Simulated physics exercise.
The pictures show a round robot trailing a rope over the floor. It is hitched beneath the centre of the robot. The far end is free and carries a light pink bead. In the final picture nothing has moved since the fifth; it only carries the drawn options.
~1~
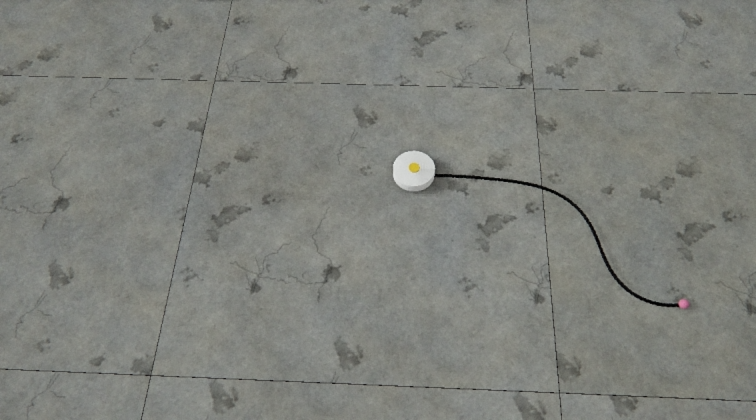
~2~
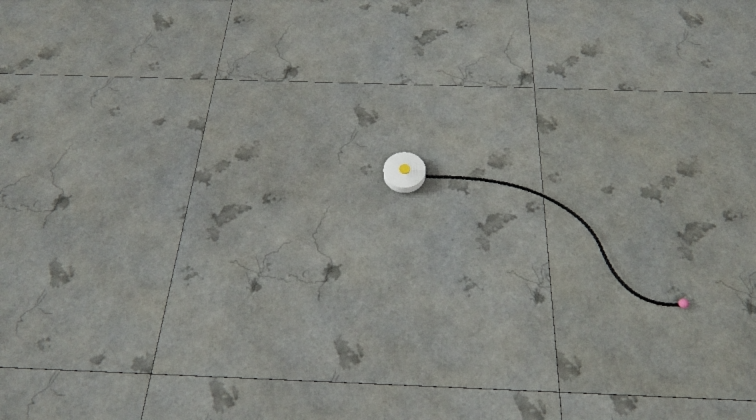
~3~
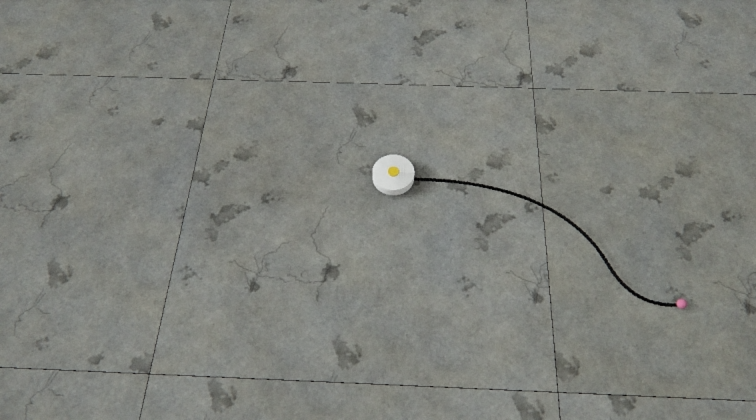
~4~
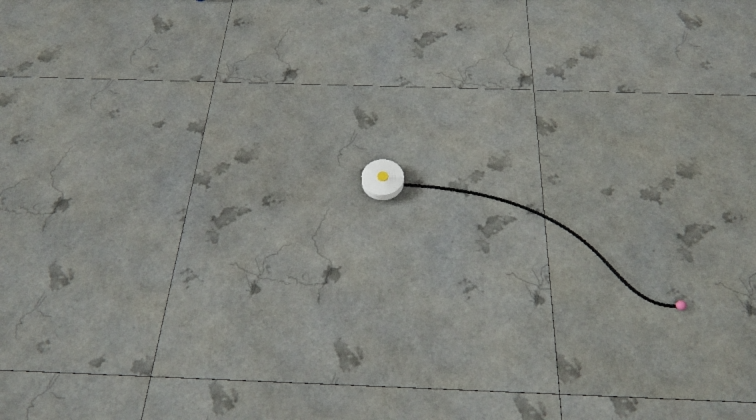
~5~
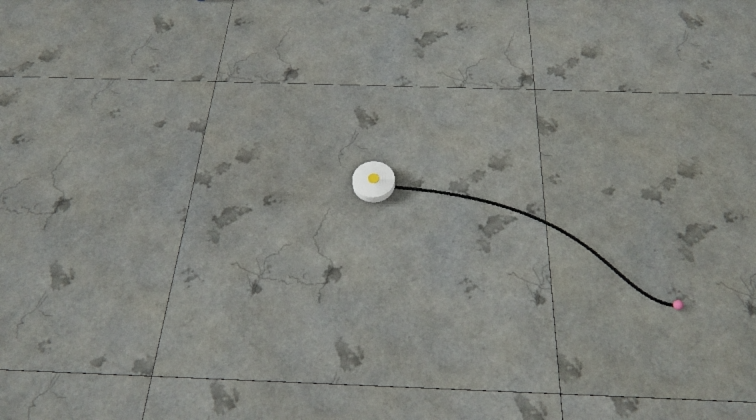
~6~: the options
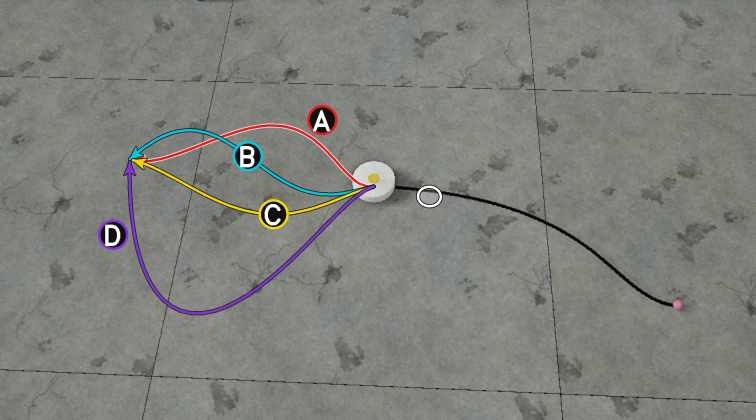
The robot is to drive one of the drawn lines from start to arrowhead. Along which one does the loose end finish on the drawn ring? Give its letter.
A.
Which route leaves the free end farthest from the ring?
That is D.
On the copy, A from (374, 186) via (266, 126) to (131, 160); B from (374, 186) via (248, 156) to (130, 159); C from (374, 186) via (243, 210) to (133, 160); D from (374, 186) via (203, 313) to (130, 162); the ring at (429, 196).
On A. First, robot (299, 127), middle of the rope (434, 196), free end (584, 257).
Then, robot (201, 140), middle of the rope (351, 167), free end (494, 219).
Finally, robot (127, 155), middle of the rope (281, 170), free end (430, 194); the free end is on the ring.
By contrast, B leaves the free end at (424, 210); C leaves the free end at (423, 228); D leaves the free end at (399, 266).
